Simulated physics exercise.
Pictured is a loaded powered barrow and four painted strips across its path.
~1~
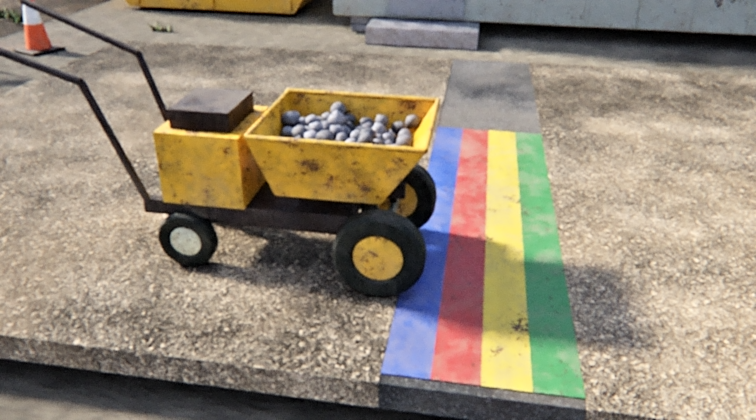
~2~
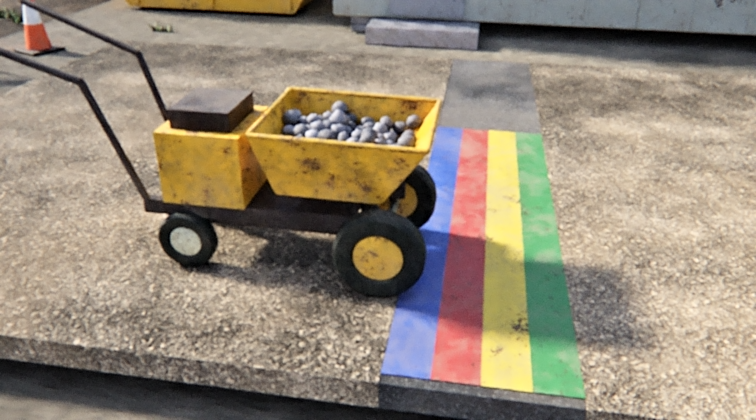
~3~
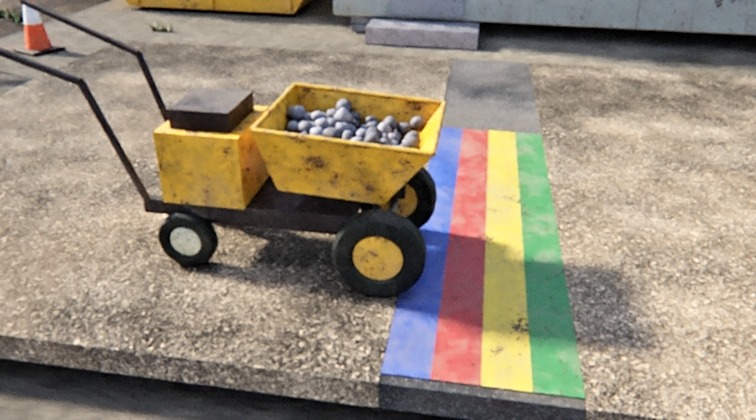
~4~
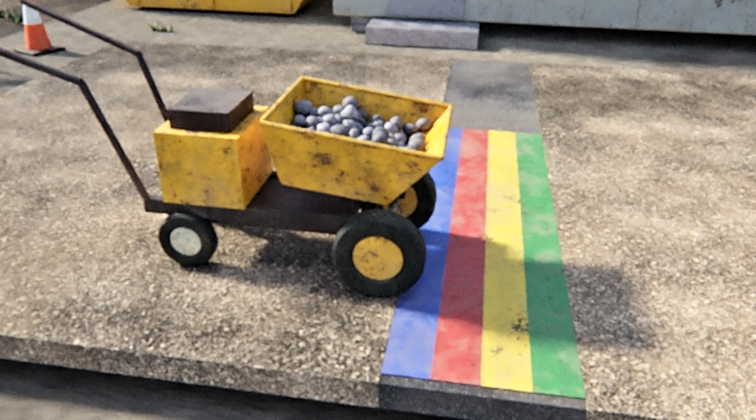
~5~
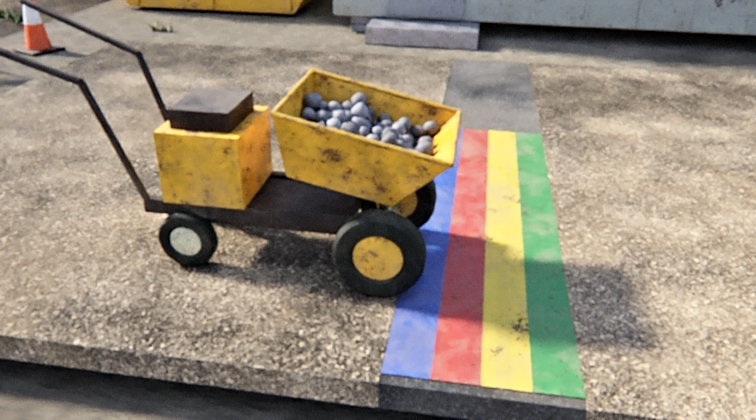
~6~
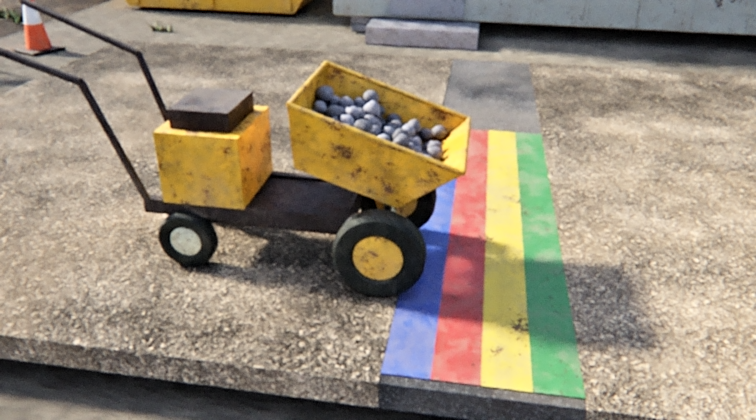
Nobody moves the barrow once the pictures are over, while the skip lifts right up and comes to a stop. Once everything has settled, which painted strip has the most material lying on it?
Most of it lies on the green strip.
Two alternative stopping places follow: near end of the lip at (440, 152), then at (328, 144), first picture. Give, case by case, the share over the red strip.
It comes out near 0 in a hundred for the first and near 30 in a hundred for the second.
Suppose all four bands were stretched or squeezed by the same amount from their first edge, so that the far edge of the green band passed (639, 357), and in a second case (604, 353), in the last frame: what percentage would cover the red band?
Roughly 10 % and 0 %.
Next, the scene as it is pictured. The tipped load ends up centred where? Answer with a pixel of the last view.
Close to (545, 267), more or less.
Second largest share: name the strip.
Rank 2: Yellow.
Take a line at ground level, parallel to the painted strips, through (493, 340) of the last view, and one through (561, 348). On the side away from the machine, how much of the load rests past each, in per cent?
Around 80 percent for the first and 40 percent for the second.
Shortly afterwards, skip tipped steeply; the whole lot in the skip.
Next, skip tipped right over; the bulk in the skip; a little over the yellow strip; a little over the green strip; only a few off the paint.
Some moments later, skip tipped right over; near a quarter in the skip; near a quarter over the yellow strip; near a third over the green strip; near a quarter off the paint.
In the end, skip tipped right over; near a quarter in the skip; none at all over the blue strip; none at all over the red strip; near a quarter over the yellow strip; near a third over the green strip; near a quarter off the paint.
